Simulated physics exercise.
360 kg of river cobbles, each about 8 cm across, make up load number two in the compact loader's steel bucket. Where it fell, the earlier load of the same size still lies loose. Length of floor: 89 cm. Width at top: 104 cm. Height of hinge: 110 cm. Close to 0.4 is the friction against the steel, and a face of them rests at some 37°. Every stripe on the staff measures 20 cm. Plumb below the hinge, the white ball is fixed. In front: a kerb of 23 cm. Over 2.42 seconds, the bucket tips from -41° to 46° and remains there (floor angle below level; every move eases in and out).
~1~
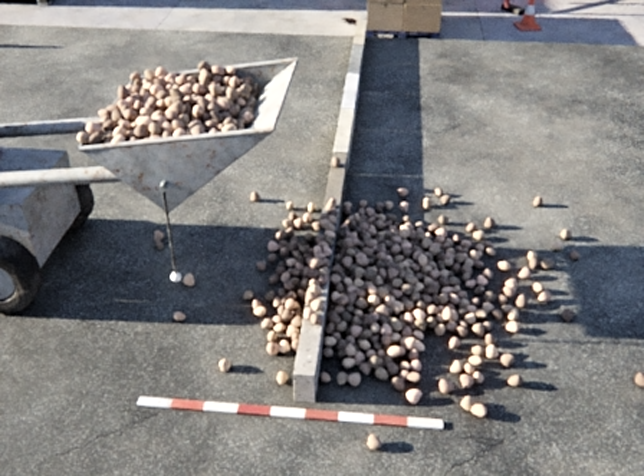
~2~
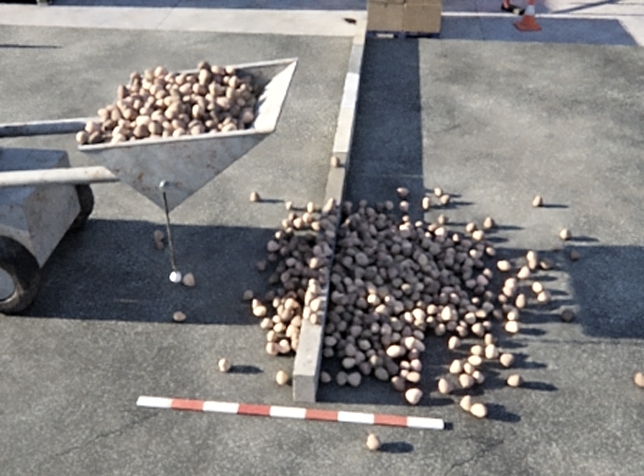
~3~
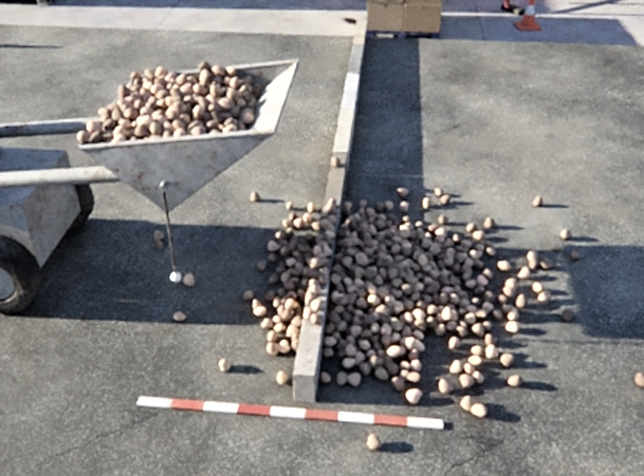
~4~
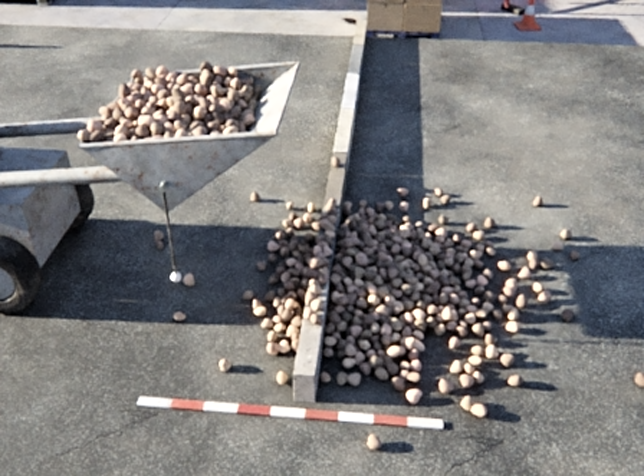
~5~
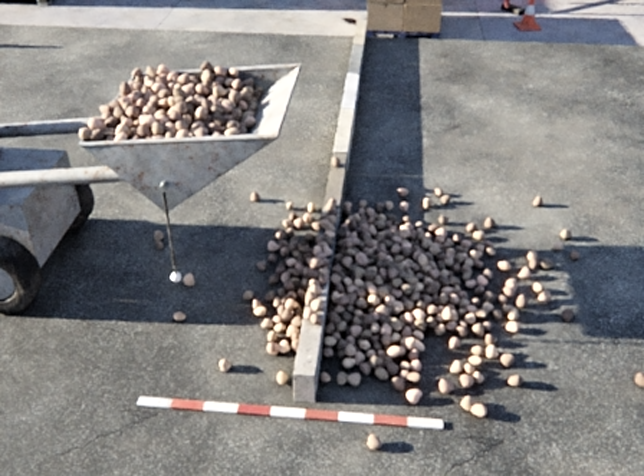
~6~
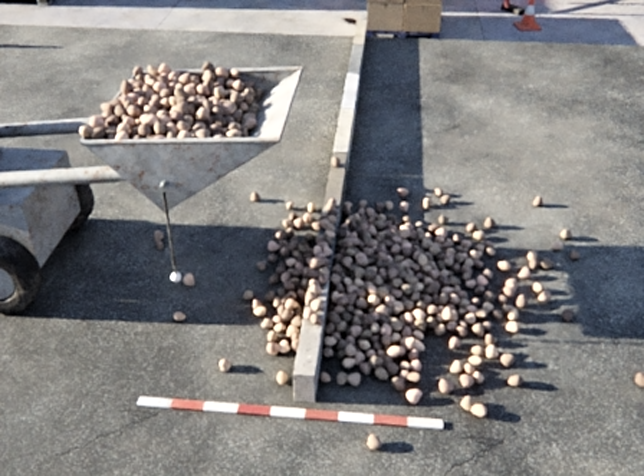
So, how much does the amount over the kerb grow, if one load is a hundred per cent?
It grows by around 20 per cent.
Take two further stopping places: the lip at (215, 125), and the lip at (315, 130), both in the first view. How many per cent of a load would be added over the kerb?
Some 0 percent first and 70 percent second.
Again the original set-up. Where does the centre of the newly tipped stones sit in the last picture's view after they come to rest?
Middle: Approx. (290, 267) px.
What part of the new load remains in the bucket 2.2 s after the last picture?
Around 0 per cent of the load is still inside.
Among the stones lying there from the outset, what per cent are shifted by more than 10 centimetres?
Near 5 per cent, I reckon.
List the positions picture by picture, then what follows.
In the first frame, the bucket is at -41°, its lip at (273, 130); the top of the load is at (211, 81). The earlier load is highest near (320, 250), 28 cm above ground level, 17 % on this side of the kerb, 83 % over the kerb.
In the second frame, lip at (274, 130), floor tilted -41°, highest stones at (211, 81).
In the third frame, lip at (275, 132), floor tilted -40°, highest stones at (202, 84).
In the fourth frame, lip at (276, 134), floor tilted -39°, highest stones at (199, 81).
In the fifth frame, lip at (278, 136), floor tilted -38°, highest stones at (195, 81).
In the sixth frame, lip at (280, 140), floor tilted -36°, highest stones at (183, 82).
Then, 1.5 s after the last picture the floor is at 33°; in per cent of one load, 83 in the bucket, 34 on this side of the kerb, 84 over the kerb; the foremost stones are at (587, 278).
Then, 2.2 s after the last picture the floor is at 46°; in per cent of one load, 2 in the bucket, 97 on this side of the kerb, 102 over the kerb; the foremost stones are at (587, 278).
Then, 2.5 s after the last picture the floor is at 46°; in per cent of one load, 0 in the bucket, 97 on this side of the kerb, 103 over the kerb; the foremost stones are at (587, 278).
Then, 5.0 s after the last picture the floor is at 46°; in per cent of one load, 0 in the bucket, 98 on this side of the kerb, 103 over the kerb; the foremost stones are at (587, 278). Net gain over the kerb, 20.
